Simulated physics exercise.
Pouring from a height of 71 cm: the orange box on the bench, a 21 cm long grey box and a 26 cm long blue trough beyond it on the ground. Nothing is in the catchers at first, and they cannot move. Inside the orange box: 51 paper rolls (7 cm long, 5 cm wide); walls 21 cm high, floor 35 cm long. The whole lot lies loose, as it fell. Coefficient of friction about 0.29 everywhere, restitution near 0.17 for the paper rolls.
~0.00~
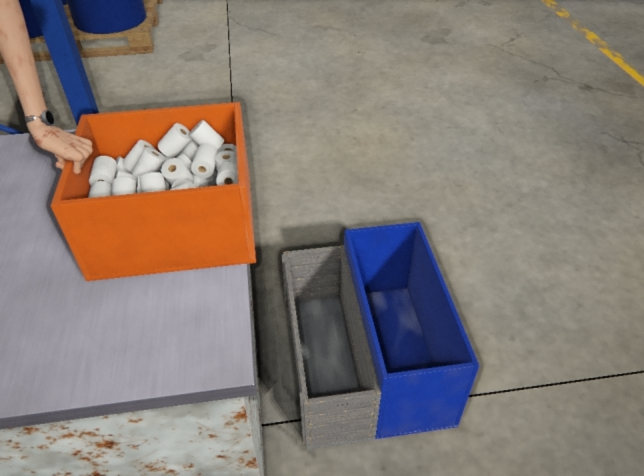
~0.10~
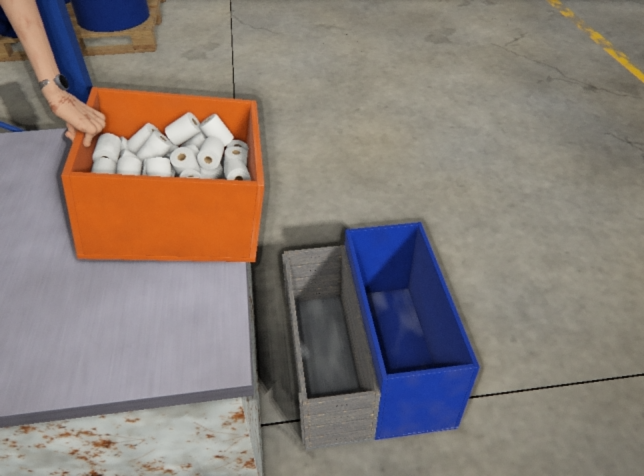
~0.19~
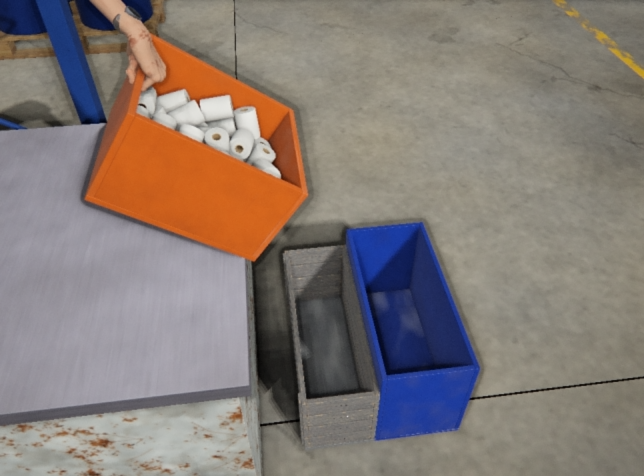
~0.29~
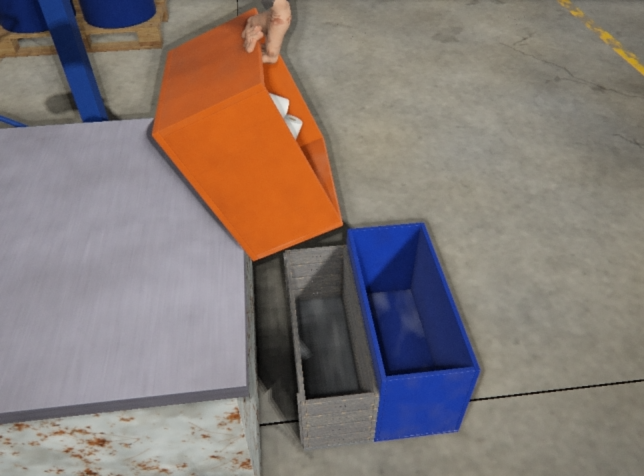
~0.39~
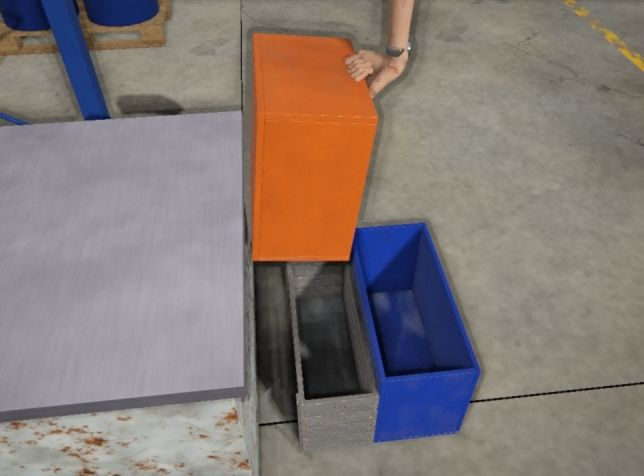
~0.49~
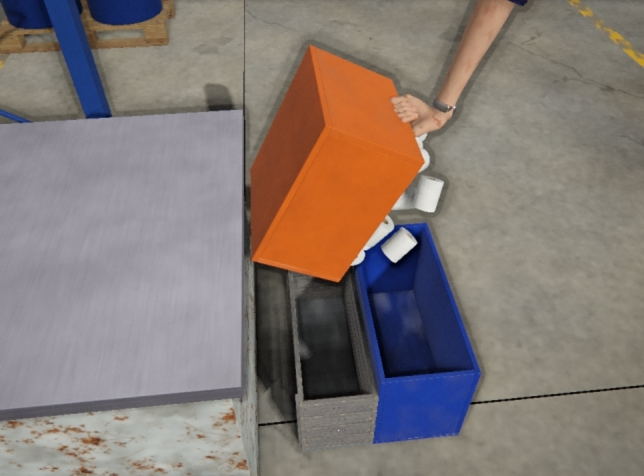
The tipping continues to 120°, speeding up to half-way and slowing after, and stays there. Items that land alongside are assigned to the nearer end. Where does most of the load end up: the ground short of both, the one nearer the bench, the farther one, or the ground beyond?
Farther.
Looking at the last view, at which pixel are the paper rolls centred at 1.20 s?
At about (420, 347).
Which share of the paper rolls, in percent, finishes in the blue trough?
60 %.
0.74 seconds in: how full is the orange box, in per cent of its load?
5 %.
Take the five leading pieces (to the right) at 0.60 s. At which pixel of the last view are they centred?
They're centred near (484, 239).
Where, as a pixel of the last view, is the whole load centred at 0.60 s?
The middle of the load sits near (403, 228).
After 0.60 s, tilt 120°; 10 still in the orange box, 4 in the blue trough and 37 in the air.
After 0.74 s, tilt 120°; 2 still in the orange box, 20 in the blue trough, 6 on the ground beyond the blue trough and 23 in the air.
After 0.94 s, tilt 120°; 30 in the blue trough, 16 on the ground beyond the blue trough and 5 in the air.
Outcome (at 1.20 s), 31 in the blue trough and 20 on the ground beyond the blue trough.
